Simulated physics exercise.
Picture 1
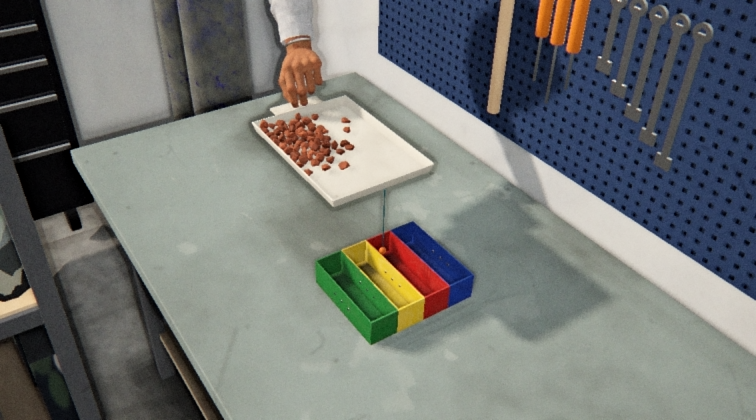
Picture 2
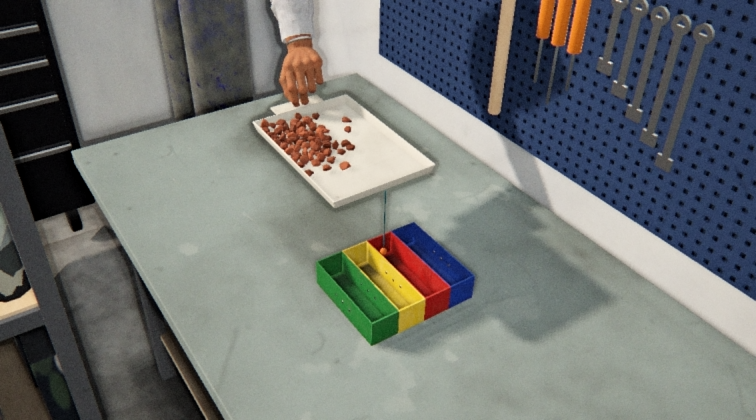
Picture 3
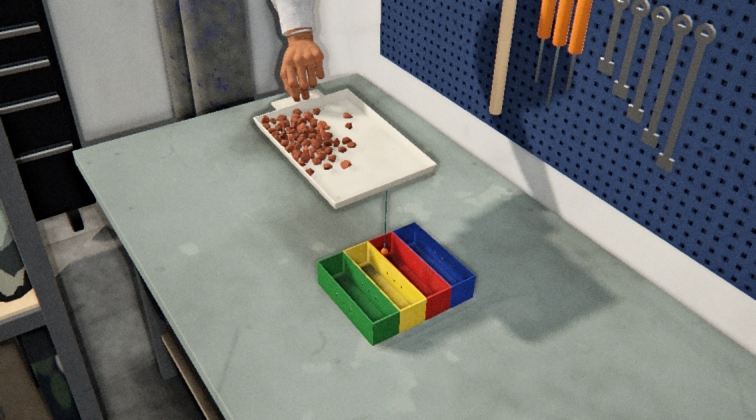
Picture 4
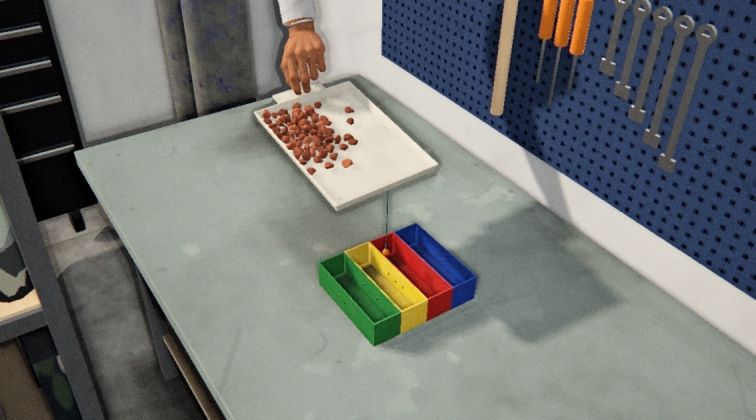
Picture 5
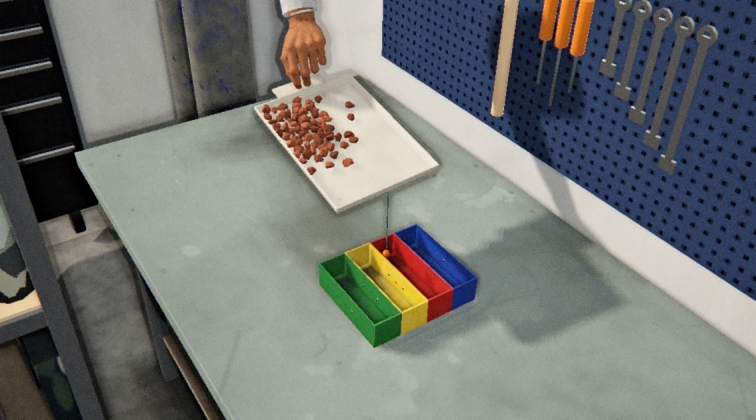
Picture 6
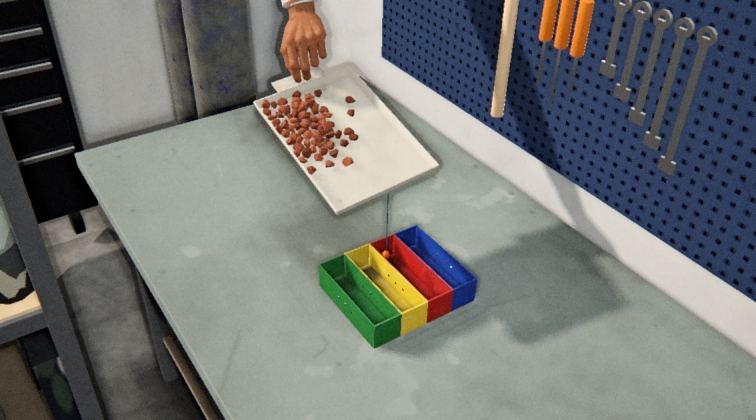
A hand at the far end of a white tray of crushed brick slowly tilting it beside four coloured cells on a table.
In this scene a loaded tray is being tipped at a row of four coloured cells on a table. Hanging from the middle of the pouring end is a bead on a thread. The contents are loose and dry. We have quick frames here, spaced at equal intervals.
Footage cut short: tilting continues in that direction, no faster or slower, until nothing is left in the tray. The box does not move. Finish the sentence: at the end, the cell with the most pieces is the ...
... Green one.
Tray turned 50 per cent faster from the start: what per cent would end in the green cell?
That works out at roughly 50 per cent.
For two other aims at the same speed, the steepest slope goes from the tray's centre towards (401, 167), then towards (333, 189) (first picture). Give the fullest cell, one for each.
First the blue one, then that green cell.
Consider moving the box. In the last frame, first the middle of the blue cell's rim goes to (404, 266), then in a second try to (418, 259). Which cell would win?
First try: That yellow cell. Second try: Green.
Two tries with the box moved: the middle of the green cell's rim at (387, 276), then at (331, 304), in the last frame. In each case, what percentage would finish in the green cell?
First placement: 10 per cent; second placement: 30 per cent.
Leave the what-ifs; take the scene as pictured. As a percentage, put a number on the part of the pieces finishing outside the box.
About 40 per cent.
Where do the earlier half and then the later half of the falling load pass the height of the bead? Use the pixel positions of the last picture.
Around (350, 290) at first; around (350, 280) after that.
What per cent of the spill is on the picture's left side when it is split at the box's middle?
Share on the left: Near 100 %.
Shortly afterwards, tray tipped steeply; the bulk on the tray; near a quarter falling or outside the box.
Next, tray tipped past a quarter turn; only a few on the tray; near half in the green cell; a little in the yellow cell; near a third falling or outside the box.
Some moments later, tray tipped past a quarter turn; near half in the green cell; a little in the yellow cell; near a third falling or outside the box.
In the end, tray tipped past a quarter turn; near half in the green cell; a little in the yellow cell; none at all in the red cell; none at all in the blue cell; near a third outside the box.
